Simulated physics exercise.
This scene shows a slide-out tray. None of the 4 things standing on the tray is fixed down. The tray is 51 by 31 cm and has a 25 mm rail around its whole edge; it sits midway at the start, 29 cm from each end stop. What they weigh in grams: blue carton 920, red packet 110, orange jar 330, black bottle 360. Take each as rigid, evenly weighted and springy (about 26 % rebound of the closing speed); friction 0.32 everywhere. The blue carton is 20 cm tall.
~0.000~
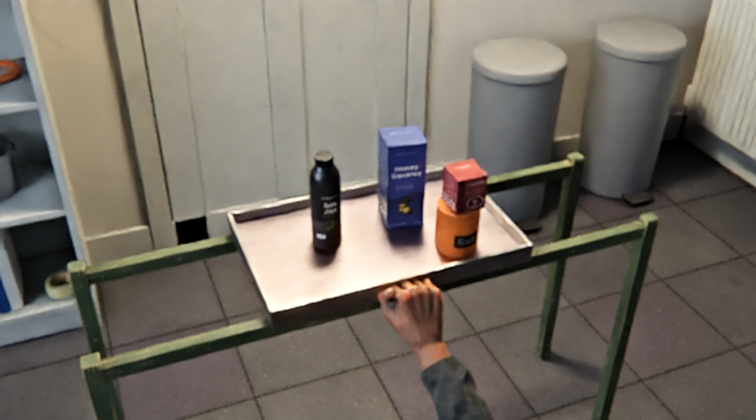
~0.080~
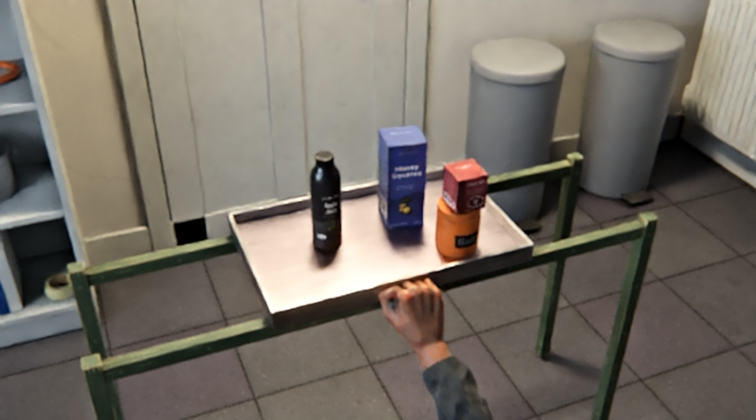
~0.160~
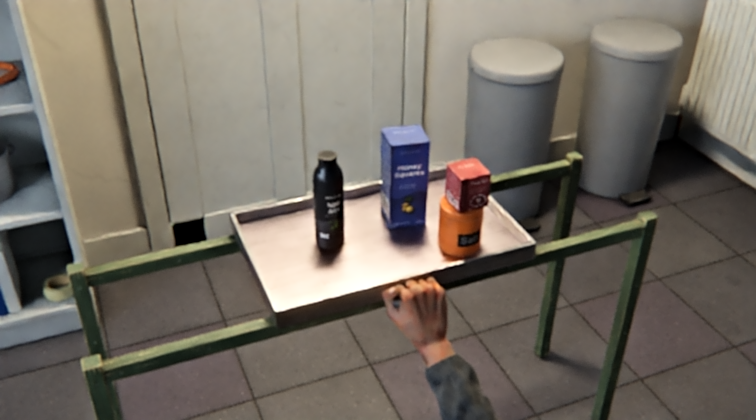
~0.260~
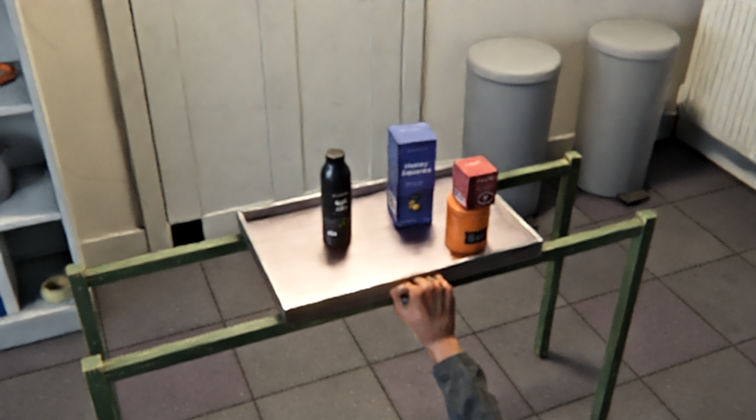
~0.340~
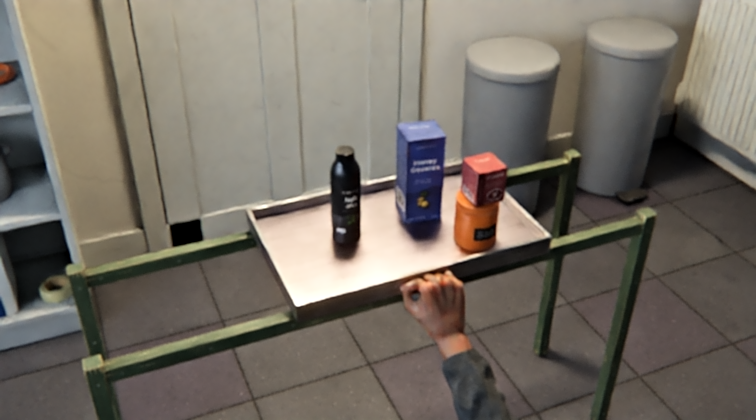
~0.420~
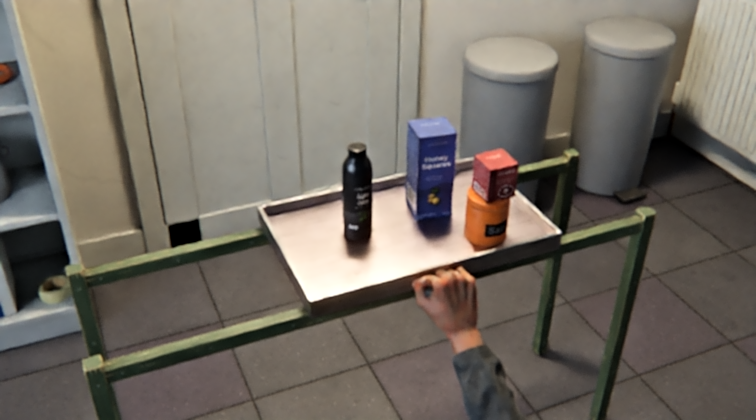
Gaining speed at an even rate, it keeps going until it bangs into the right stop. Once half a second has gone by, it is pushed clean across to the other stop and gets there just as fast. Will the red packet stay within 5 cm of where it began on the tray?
Yes, it stays close to where it began.
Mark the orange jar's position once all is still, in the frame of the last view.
It ends up near (316, 257).
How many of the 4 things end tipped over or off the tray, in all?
So, 0 in all.
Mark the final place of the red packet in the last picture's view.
It settles at around (327, 216).
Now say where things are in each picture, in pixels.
Tray midway; red packet (464, 187); blue carton (402, 179), in the first frame.
Tray midway; black bottle (326, 200); blue carton (402, 178), in the second frame.
Tray moved 1 cm right; orange jar (461, 223); black bottle (329, 199), in the third frame.
Tray moved 2 cm right; blue carton (411, 175); orange jar (467, 221), in the fourth frame.
Tray moved 4 cm right; black bottle (346, 194); blue carton (420, 172), in the fifth frame.
Tray moved 7 cm right; red packet (495, 176); orange jar (487, 214), in the sixth frame.
After 0.92 s, tray moved 29 cm right; red packet moved 5 cm near (610, 149); black bottle moved 5 cm; blue carton moved 5 cm.
After 1.02 s, tray moved 29 cm right; red packet moved 8 cm near (624, 146); black bottle moved 7 cm; blue carton moved 7 cm.
After 2.82 s, tray moved 20 cm left; red packet moved 9 cm near (409, 196); blue carton moved 7 cm; black bottle moved 7 cm.
After 3.02 s, tray moved 29 cm left; red packet moved 4 cm near (344, 212); black bottle moved 3 cm; blue carton moved 3 cm.
In the end (3.5 s), all 4 under 5 cm from the start. At the end, from the last picture's camera, red packet near (327, 216).
